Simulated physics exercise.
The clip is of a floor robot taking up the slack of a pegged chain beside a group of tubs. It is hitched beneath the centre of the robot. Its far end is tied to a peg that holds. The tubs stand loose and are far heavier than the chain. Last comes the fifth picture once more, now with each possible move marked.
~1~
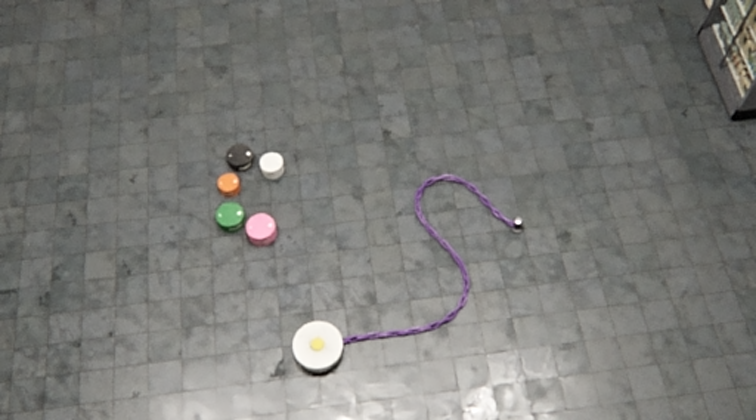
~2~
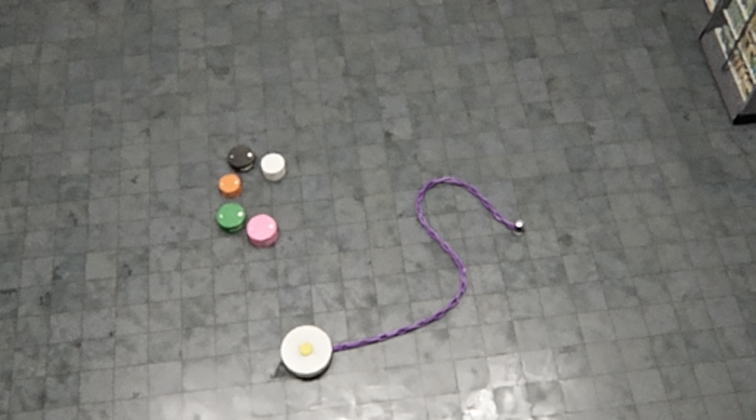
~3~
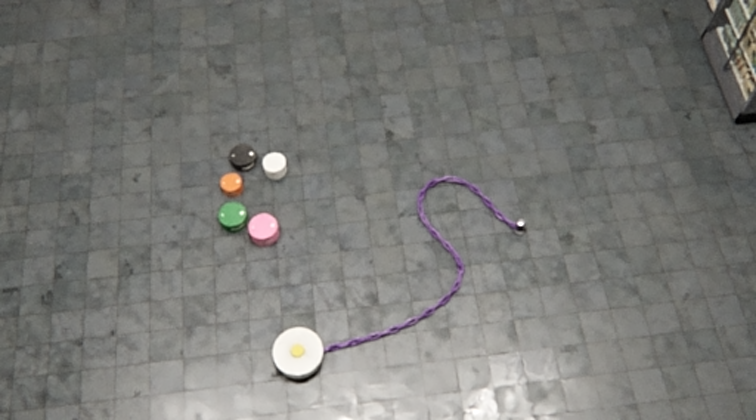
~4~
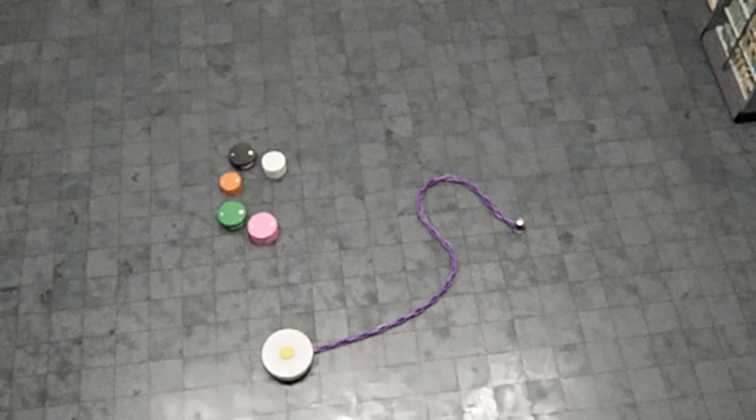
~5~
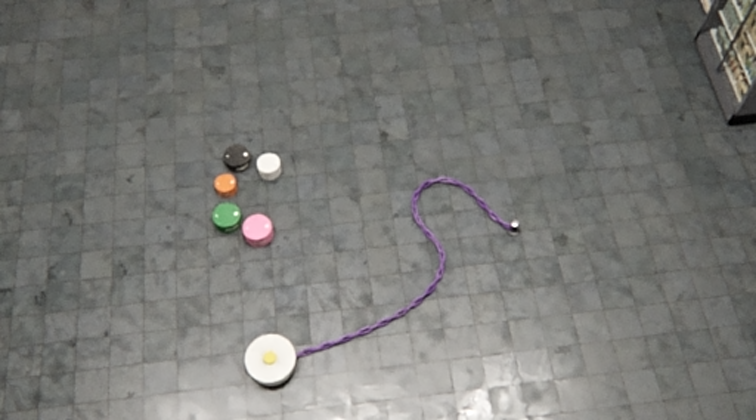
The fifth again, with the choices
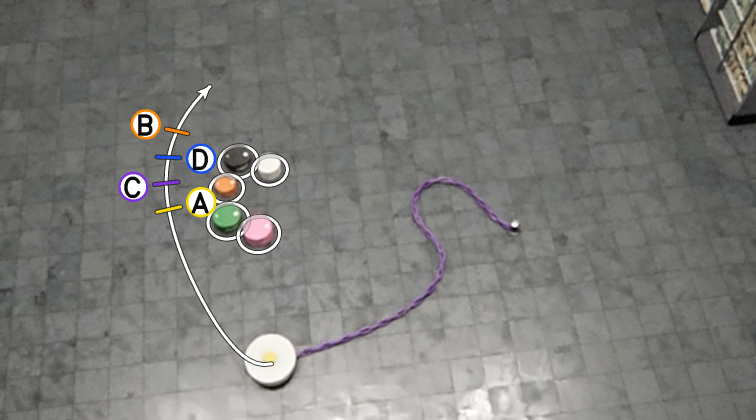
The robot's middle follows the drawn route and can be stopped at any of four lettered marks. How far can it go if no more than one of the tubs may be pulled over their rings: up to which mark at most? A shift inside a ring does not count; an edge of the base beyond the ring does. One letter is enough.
As far as tick D.
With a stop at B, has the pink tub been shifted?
By then, yes.
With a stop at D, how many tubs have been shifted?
The count is none.
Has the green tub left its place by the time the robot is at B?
Yes.
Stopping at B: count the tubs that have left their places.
By then, two.
On the copy, A at (169, 209); B at (177, 131); C at (166, 183); D at (168, 157); the route from (272, 364) via (173, 228) to (210, 86).
On D. First, robot (203, 301).
Then, robot (170, 221).
Finally, robot (167, 153); none over the rings.
By contrast, A is within the limit but short; B has two over the rings; C is within the limit but short.
